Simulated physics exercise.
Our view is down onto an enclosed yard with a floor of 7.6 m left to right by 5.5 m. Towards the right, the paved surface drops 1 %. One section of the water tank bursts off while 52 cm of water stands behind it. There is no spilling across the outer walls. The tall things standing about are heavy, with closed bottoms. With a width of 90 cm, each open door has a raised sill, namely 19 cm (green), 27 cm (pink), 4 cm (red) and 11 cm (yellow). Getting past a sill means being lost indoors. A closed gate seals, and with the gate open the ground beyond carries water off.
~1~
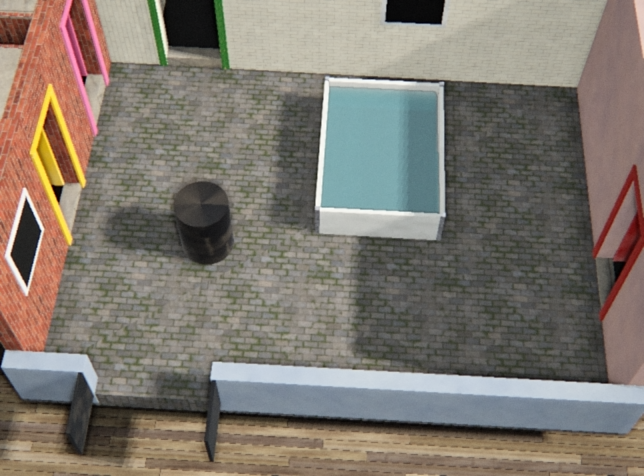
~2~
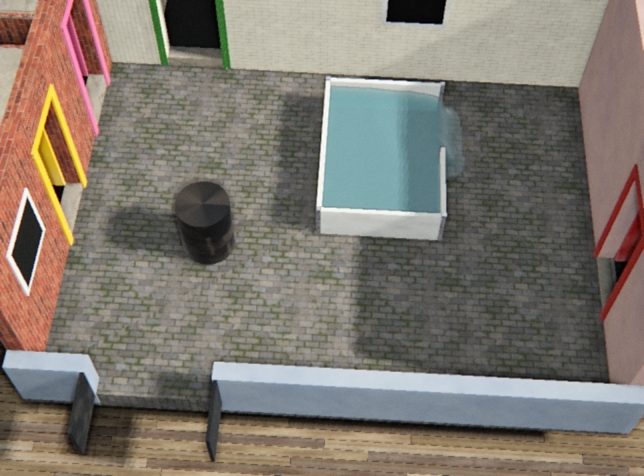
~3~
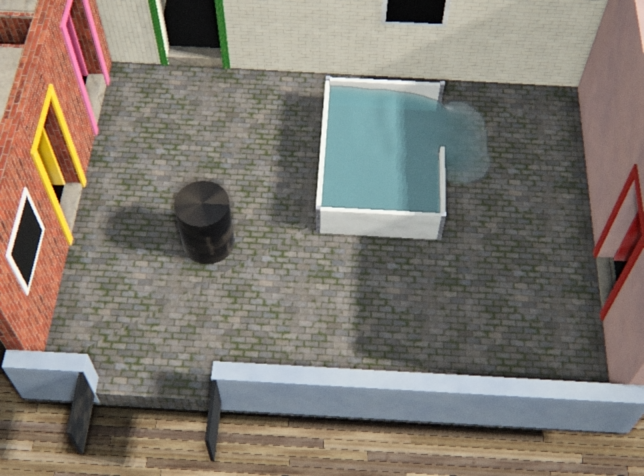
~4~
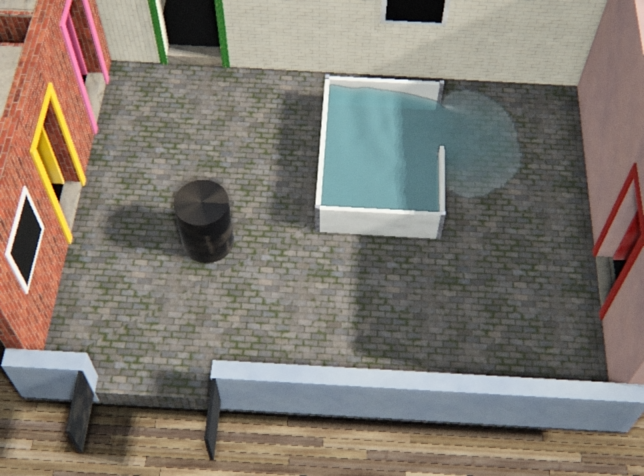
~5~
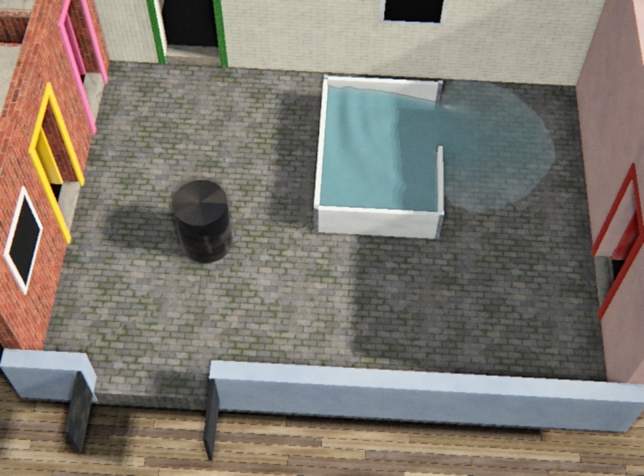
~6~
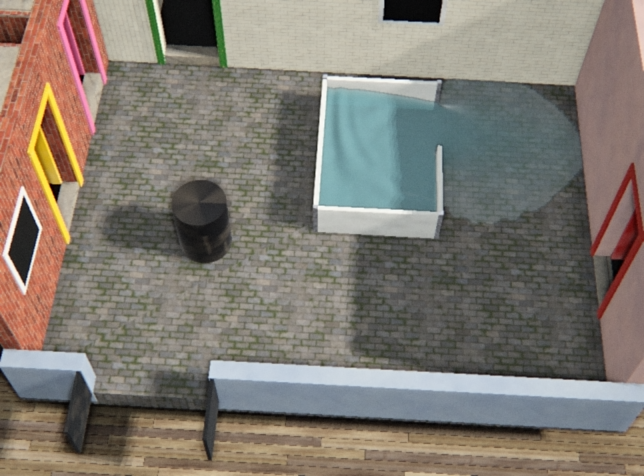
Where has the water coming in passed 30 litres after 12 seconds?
At the green door it has not passed it; at the pink door it has not passed it; at the red door it has passed it; at the yellow door it has not passed it.
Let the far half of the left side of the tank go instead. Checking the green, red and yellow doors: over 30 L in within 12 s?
Green door doesn't reach it, red door doesn't reach it, yellow door doesn't reach it.
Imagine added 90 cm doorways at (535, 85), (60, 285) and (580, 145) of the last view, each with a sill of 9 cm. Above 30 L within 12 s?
In that order: Beyond it, short of it, beyond it.
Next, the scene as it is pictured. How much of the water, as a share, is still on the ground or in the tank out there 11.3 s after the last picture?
Around 96 percent of the water.
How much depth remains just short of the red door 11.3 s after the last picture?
Depth: Approx. 7.5 cm.
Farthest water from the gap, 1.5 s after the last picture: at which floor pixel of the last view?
Around (601, 344).
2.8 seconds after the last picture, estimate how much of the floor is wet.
Around 30 per cent wet.
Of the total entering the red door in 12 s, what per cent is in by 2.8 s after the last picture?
By then it's near 10% of the total.
Then, 0.7 s after the last picture water covers 15 % of the floor and is deepest (44 cm) near (574, 92); green door not reached, pink door not reached, red door not reached, yellow door not reached.
Then, 1.5 s after the last picture water covers 15 % of the floor and is deepest (38 cm) near (574, 92); green door not reached, pink door not reached, red door 7 cm at the sill, 0 L in, yellow door not reached.
Then, 2.8 s after the last picture water covers 30 % of the floor and is deepest (24 cm) near (521, 133); green door not reached, pink door not reached, red door 8 cm at the sill, 5 L in, yellow door not reached.
Then, 6.3 s after the last picture water covers 70 % of the floor and is deepest (14 cm) near (600, 332); green door 2 cm at the sill, 0 L in, pink door not reached, red door 6 cm at the sill, 30 L in, yellow door not reached.
Then, 11.3 s after the last picture water covers 100 % of the floor and is deepest (9 cm) near (594, 405); green door 2 cm at the sill, 0 L in, pink door 2 cm at the sill, 0 L in, red door 8 cm at the sill, 56 L in, yellow door 5 cm at the sill, 0 L in.
